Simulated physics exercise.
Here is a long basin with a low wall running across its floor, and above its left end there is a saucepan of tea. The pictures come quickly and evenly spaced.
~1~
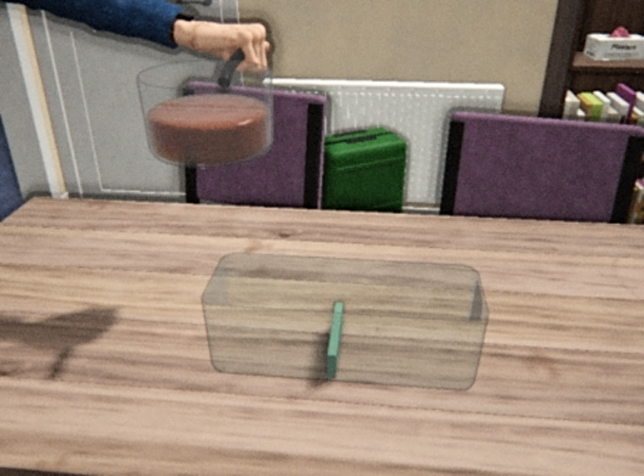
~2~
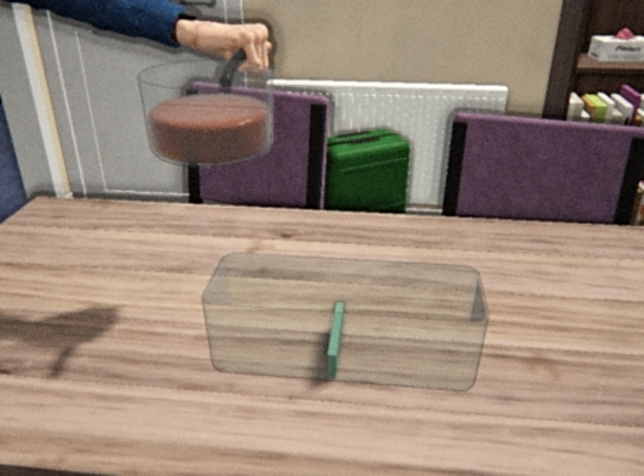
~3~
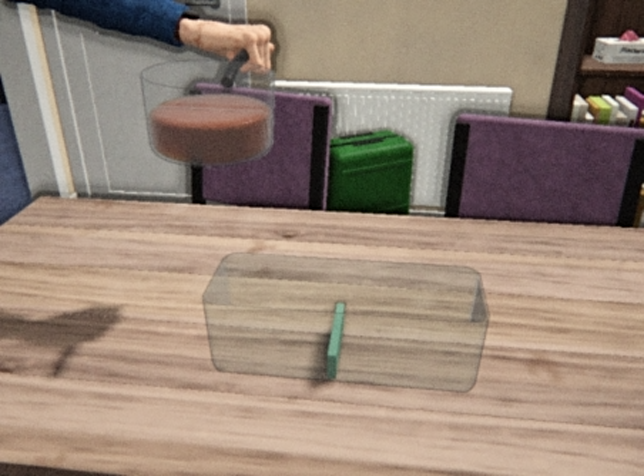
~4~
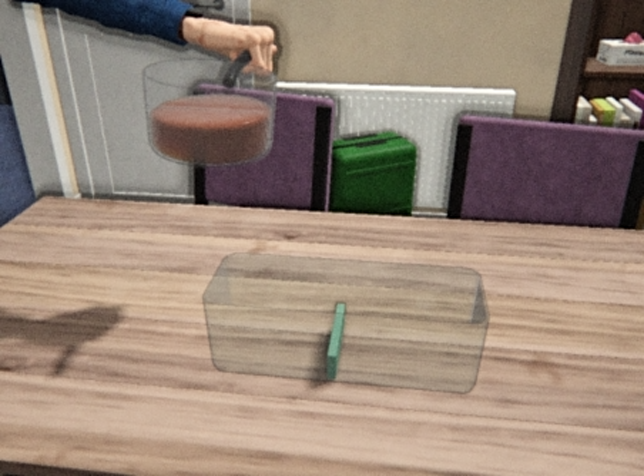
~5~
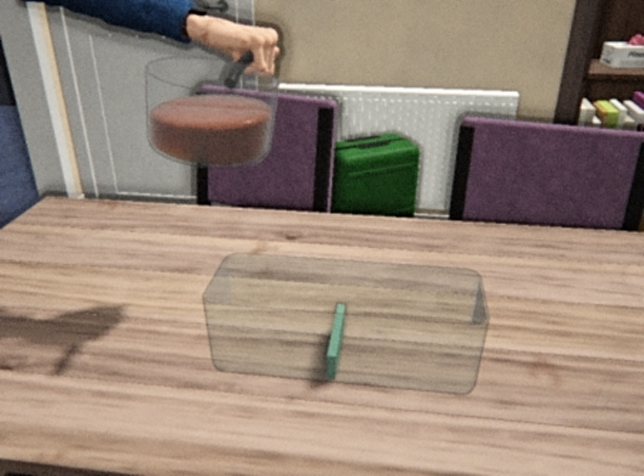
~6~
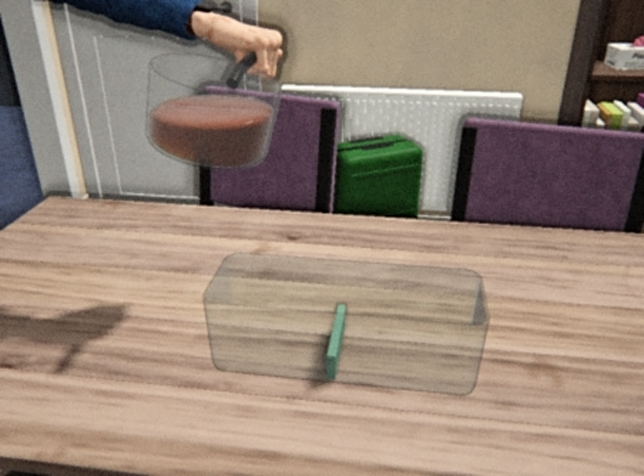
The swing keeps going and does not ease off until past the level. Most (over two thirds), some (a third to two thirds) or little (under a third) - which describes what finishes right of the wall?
Some.
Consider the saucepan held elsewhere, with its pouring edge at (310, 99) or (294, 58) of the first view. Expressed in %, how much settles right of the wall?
In order: Close to 85 and 75 percent.
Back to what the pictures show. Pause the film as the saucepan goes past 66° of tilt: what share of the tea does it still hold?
75 %.
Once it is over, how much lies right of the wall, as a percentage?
I'd say close to 45 per cent.
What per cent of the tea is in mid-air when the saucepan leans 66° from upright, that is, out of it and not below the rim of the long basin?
About 25 %.
A moment on, the tilt is 66° and 75 per cent is still to pour, 0 is left of the wall and 0 right of it.
Next, the tilt is 100° and 18 per cent is still to pour, 16 is left of the wall and 42 right of it.
Then the tilt is 109° and 0 per cent is still to pour, 48 is left of the wall and 46 right of it.
Later the tilt is 109° and 0 per cent is still to pour, 51 is left of the wall and 47 right of it.
In the end 51 per cent lies left of the wall, 47 right of it and 2 outside.
